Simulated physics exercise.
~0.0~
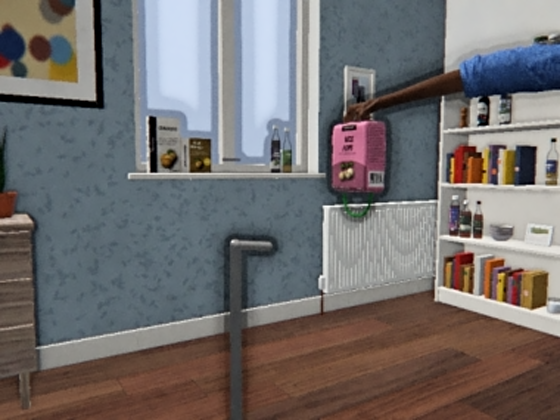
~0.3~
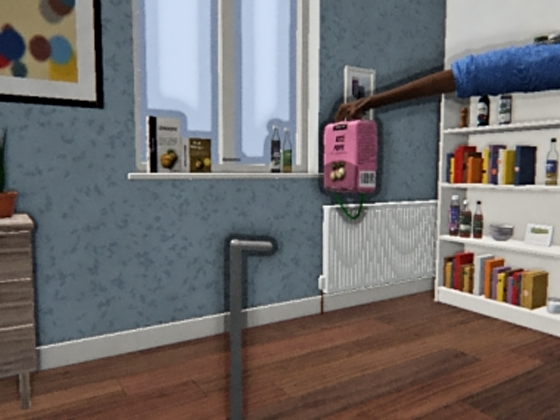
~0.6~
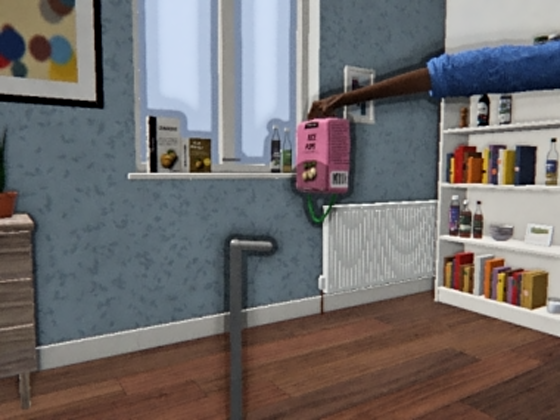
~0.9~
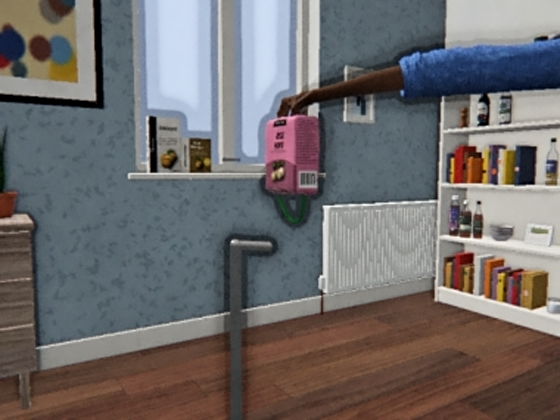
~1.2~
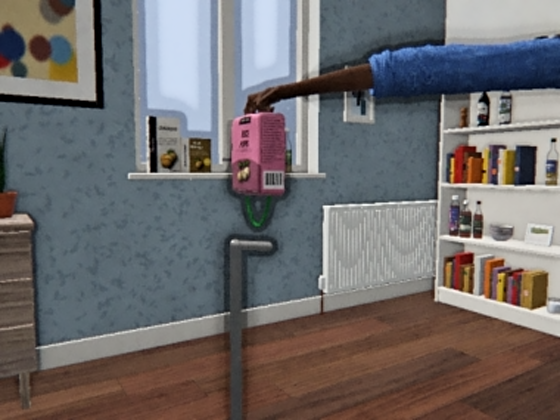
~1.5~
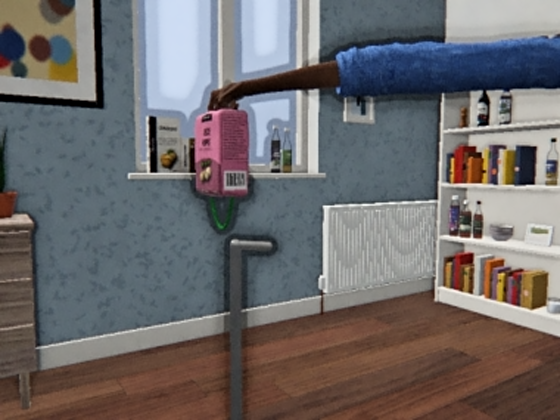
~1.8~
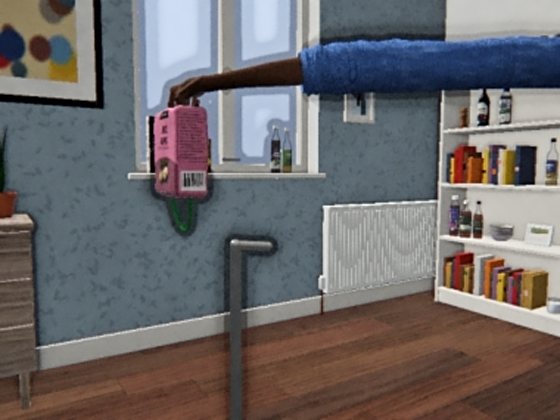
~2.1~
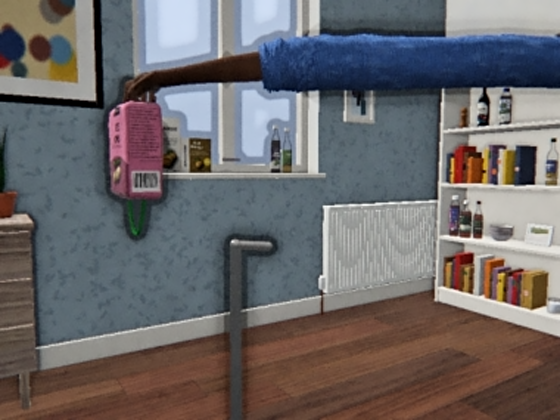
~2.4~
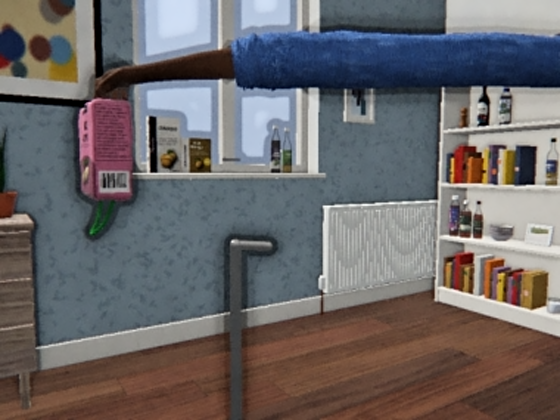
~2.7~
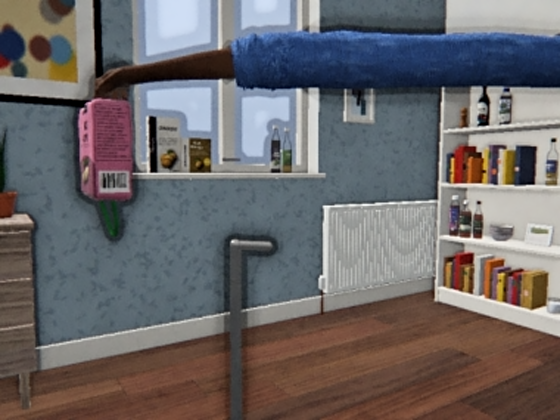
The clip opens with a hand in a blue sleeve holding a pink bag in front of a blue wall, above a white radiator and beside a bookshelf. A green loop dangles beneath the bag, and a grey post with a hooked top stands in the foreground. The arm carries the bag steadily left across the window at about the same height. The bag and its loop pass above the post without catching and continue left. Finally the bag stops near the framed artwork, still held, while the loop swings slightly right beneath it, hanging free.
